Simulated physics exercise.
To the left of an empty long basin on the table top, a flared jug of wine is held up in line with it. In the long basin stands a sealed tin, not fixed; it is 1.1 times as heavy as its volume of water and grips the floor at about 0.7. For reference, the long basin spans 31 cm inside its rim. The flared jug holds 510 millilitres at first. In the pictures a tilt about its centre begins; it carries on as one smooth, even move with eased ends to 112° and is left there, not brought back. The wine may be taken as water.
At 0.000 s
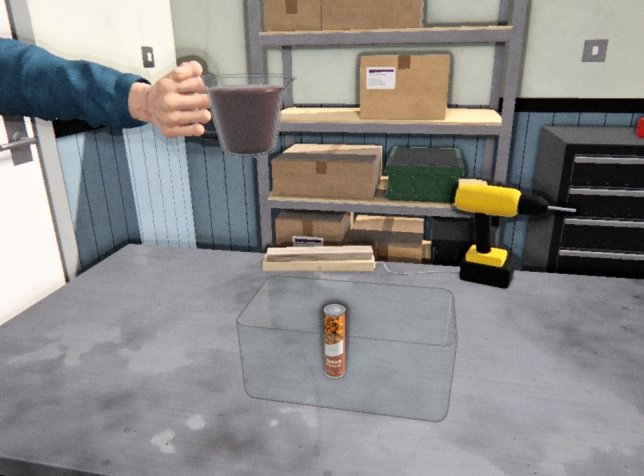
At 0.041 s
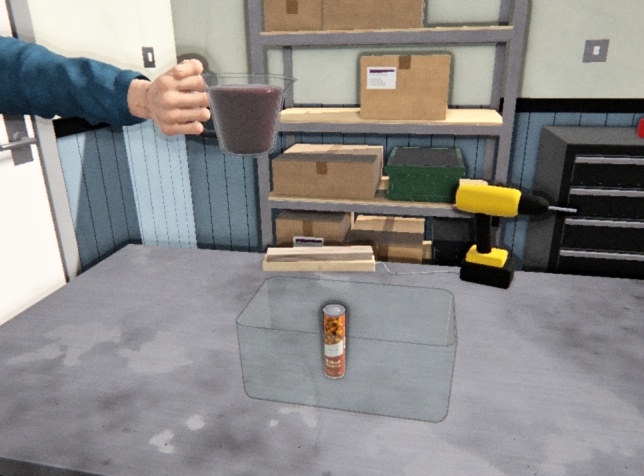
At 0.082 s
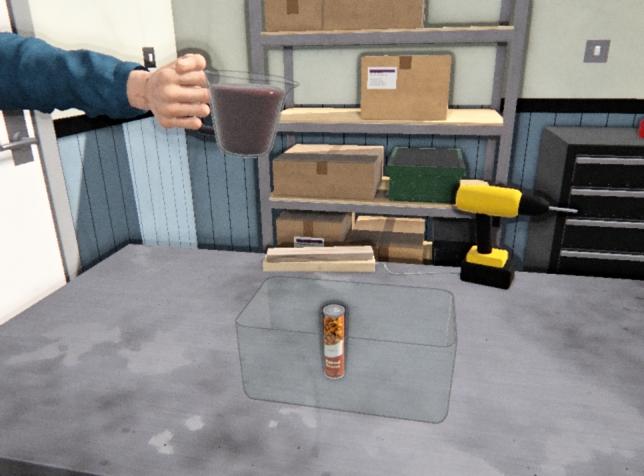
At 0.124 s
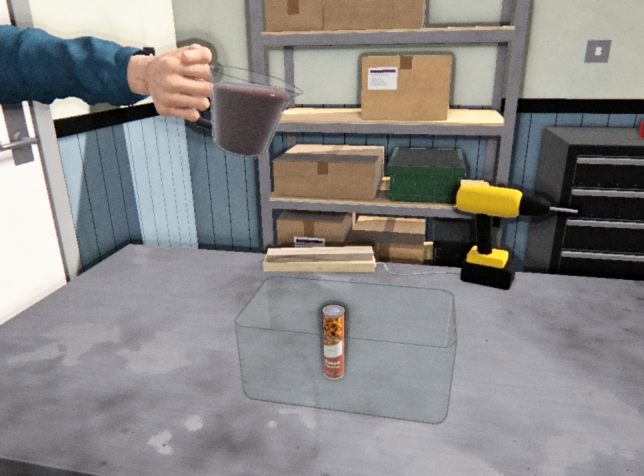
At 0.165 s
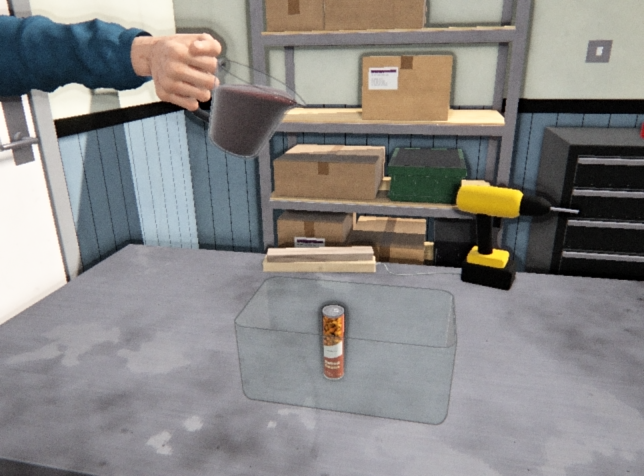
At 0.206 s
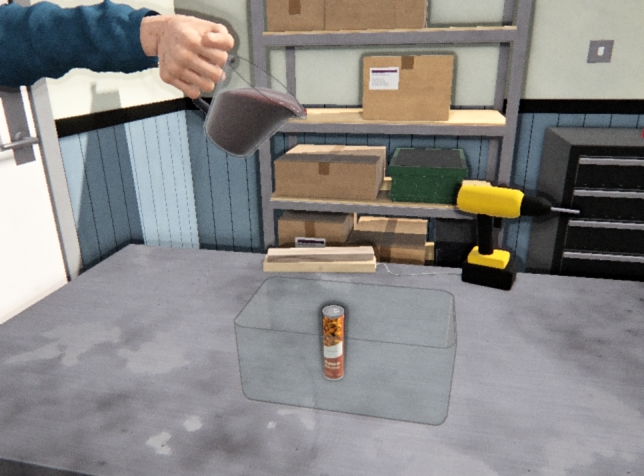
A hand tilts a jug of dark liquid rightward above a clear basin holding a tin.
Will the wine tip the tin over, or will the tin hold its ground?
It does not overbalance.
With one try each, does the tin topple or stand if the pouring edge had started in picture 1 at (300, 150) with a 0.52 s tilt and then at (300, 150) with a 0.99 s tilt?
In the first try it comes down; in the second it remains standing.
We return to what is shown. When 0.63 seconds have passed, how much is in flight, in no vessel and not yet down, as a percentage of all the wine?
Near 24 percent.
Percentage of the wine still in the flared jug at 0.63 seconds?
Roughly 2 per cent.
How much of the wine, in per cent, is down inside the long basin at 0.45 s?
Near 7 in a hundred.
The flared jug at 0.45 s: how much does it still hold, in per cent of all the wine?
About 30 per cent.
Then, 0.45 s in, the tilt is 107° and 30 per cent is still to pour; the tin stands where it began.
Then, 0.63 s in, the tilt is 112° and 2 per cent is still to pour; the tin stands where it began.
Then, 0.82 s in, the tilt is 112° and 0 per cent is still to pour; the tin stands where it began.
Then, 1.02 s in, the tilt is 112° and 0 per cent is still to pour; the tin stands where it began.
Finally, the tin stands where it began.
